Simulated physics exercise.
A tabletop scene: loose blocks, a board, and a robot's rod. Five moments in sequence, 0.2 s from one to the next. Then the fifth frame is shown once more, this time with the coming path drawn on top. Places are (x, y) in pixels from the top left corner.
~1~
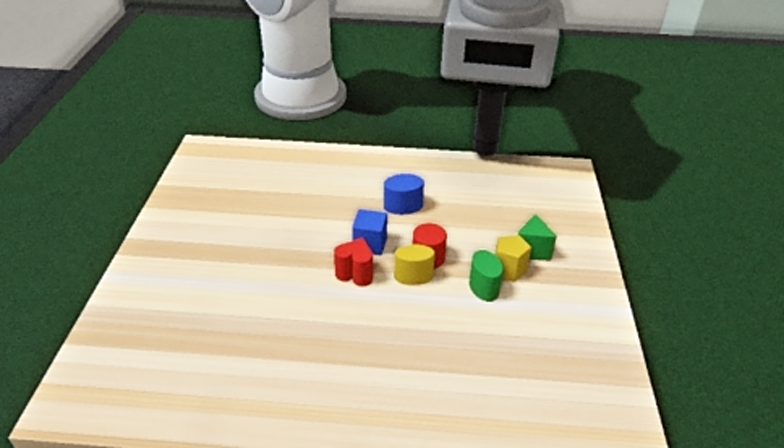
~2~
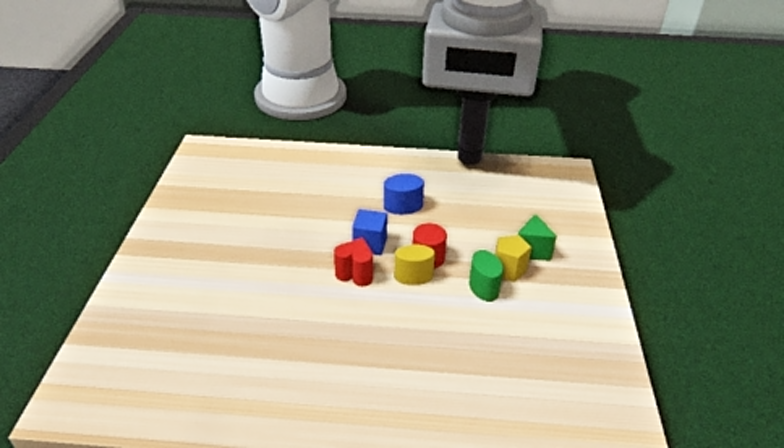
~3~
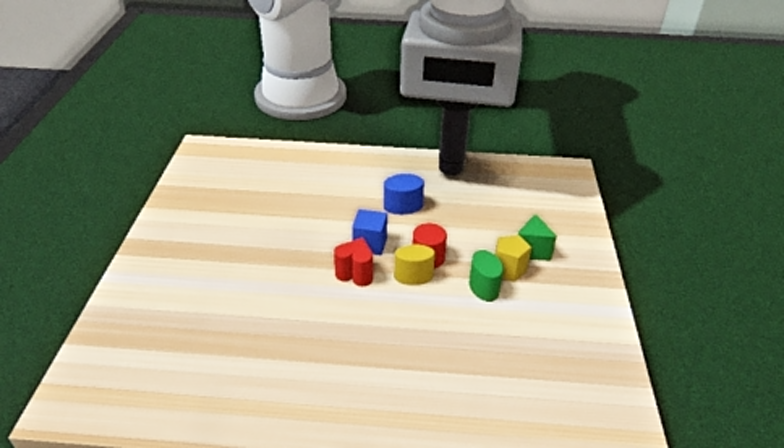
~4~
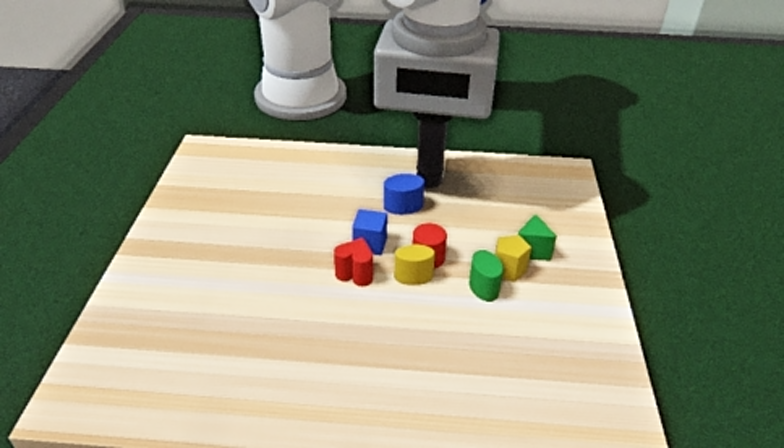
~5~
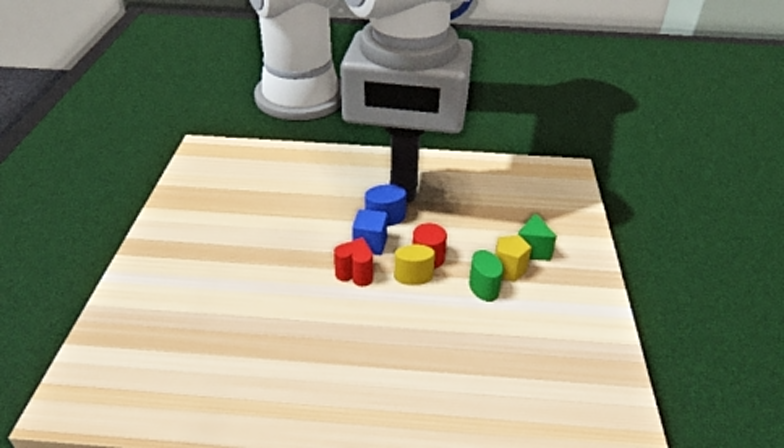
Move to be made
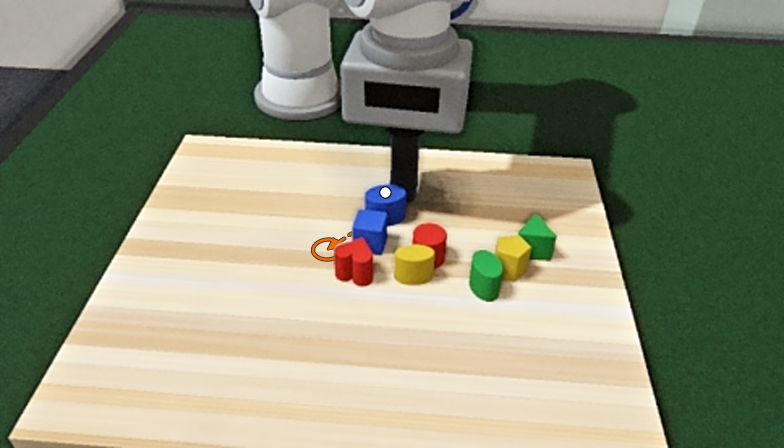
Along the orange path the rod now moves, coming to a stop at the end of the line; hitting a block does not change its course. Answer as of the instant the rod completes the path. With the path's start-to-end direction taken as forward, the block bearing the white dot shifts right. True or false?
That claim is true.
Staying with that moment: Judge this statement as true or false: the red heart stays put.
False - the claim does not hold.
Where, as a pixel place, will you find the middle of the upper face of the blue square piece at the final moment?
Its top middle: (363, 233).
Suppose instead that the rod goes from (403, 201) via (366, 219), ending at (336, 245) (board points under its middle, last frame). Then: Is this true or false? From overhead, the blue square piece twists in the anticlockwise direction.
That statement is accurate.
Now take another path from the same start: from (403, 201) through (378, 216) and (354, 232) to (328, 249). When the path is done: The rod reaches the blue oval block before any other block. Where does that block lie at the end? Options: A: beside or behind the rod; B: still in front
Correct choice: B.
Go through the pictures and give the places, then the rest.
In the first picture, lower end of the rod (485, 150), tops of blocks, red heart (355, 249), blue square piece (370, 219), blue oval block (404, 181), red cylinder (430, 233).
In the second picture, rod (470, 159), blocks as before.
In the third picture, rod (451, 169), blocks as before.
In the fourth picture, rod (429, 181), blocks as before.
In the fifth picture, rod (403, 196), red heart (355, 249), blue square piece (370, 219), blue oval block (385, 193), red cylinder (430, 233).
The drawn path runs in a line from (403, 201) to (328, 249); the dot is on the blue oval block.
What follows on the original path. One third of the way, rod (379, 211); blue square piece (365, 227), turned 30° anticlockwise; blue oval block (358, 207).
Two thirds of the way, rod (353, 227); red heart (356, 257), turned 15° clockwise; blue square piece (363, 233), turned 40° anticlockwise; blue oval block (325, 219), turned 35° clockwise.
At the end, rod (328, 244); red heart (356, 257), turned 15° clockwise; blue square piece (363, 233), turned 40° anticlockwise; blue oval block (295, 231), turned 65° clockwise; red cylinder not moved.
